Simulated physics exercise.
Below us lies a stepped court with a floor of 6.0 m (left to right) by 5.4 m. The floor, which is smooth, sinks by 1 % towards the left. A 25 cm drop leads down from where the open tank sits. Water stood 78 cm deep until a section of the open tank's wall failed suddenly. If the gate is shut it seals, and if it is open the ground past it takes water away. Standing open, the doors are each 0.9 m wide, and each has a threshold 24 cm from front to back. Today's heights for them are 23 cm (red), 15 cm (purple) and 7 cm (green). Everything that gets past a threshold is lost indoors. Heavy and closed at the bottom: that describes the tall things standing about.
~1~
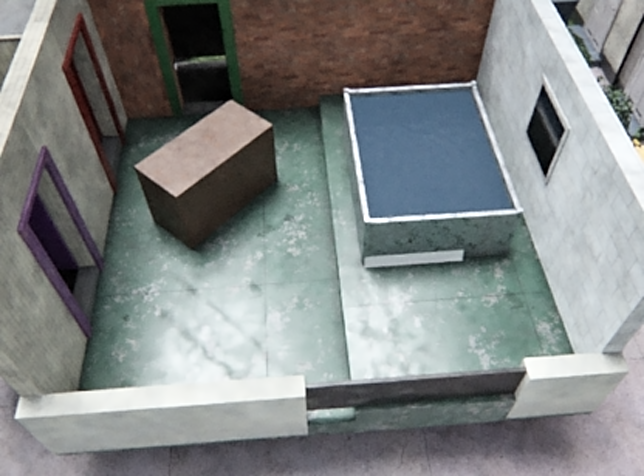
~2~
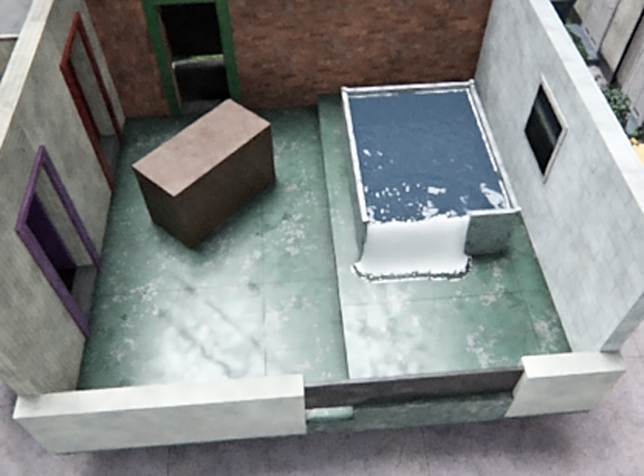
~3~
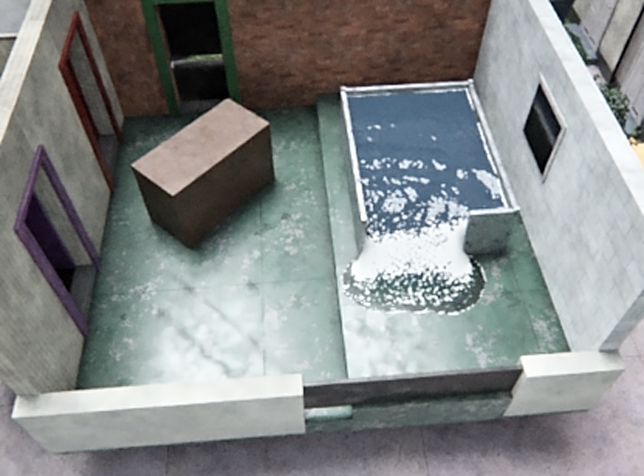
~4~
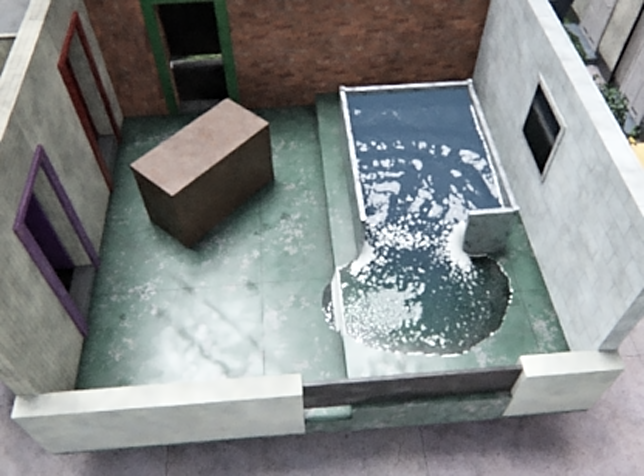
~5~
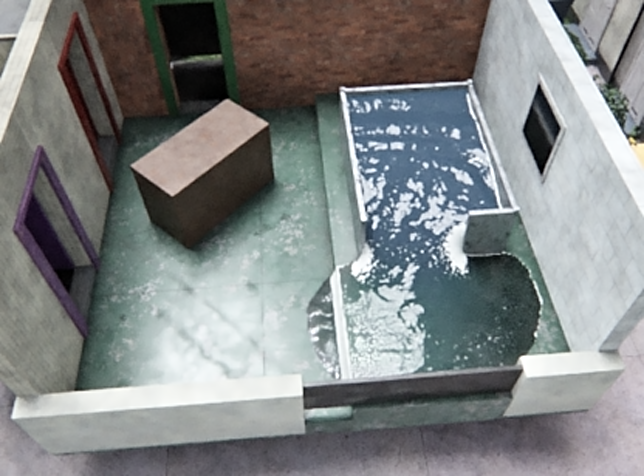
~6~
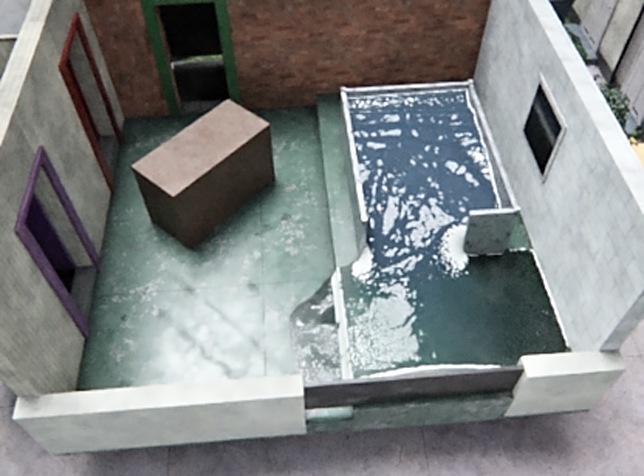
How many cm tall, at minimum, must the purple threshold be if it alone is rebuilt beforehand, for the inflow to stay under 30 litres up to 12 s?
Around 19 cm at the least.
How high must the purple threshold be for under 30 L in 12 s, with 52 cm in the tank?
Step height: Approx. 11.5 cm.
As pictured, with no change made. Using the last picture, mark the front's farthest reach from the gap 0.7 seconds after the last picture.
Pixel close to (149, 418).
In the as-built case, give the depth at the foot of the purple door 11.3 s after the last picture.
You'd measure close to 14.0 cm there.
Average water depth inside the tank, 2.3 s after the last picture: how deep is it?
About 31 centimetres on average.
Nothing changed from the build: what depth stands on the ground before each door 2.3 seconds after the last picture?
Depths, in cm - red: 1, purple: 24, green: 0.
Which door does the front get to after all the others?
Last: Green.
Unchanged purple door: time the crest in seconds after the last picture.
The level tops out near 2.4 seconds.
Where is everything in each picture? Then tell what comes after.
In the first frame, still water, 78 cm deep, in the open tank at (425, 150); the purple door at (69, 255) is dry.
In the second frame, the front is at (449, 275), 0.4 m from the gap at (414, 241); 0.3 m2 of floor is wet, 78 cm left at the back.
In the third frame, the front is at (437, 307), 0.8 m from the gap at (413, 243); 1.1 m2 of floor is wet, 78 cm left at the back.
In the fourth frame, the gap is at (412, 245), the front 1.4 m out at (441, 350); the back of the open tank holds 78 cm.
In the fifth frame, water pours out at (412, 246) and has run 1.9 m, to a hidden place; about 8 cm deep outside, 77 cm at the back.
In the sixth frame, water pours out at (413, 246) and has run 2.0 m, to a hidden place; about 7 cm deep outside, 71 cm at the back; the purple door at (67, 255), 4.3 m from the gap, is still 2.8 m from the nearest water.
Then, 0.7 s after the last picture water covers 25 % of the floor, deepest (50 cm) near (424, 385); it has not reached the purple door.
Then, 2.3 s after the last picture water covers 55 % of the floor, deepest (44 cm) near (71, 424); 24 cm at the purple door, 6 litres in over its 15 cm threshold.
Then, 11.3 s after the last picture water covers 95 % of the floor, deepest (24 cm) near (71, 424); 14 cm at the purple door, 74 litres in over its 15 cm threshold.
At the purple door as built, the water peaked near 24 cm, 2.3 s after the last picture.
Run again over the same 12 s with other heights there, 52 litres in over 16.5 cm, 8 litres over 22.5 cm. The limit of 30 litres is kept from about 19 cm up.
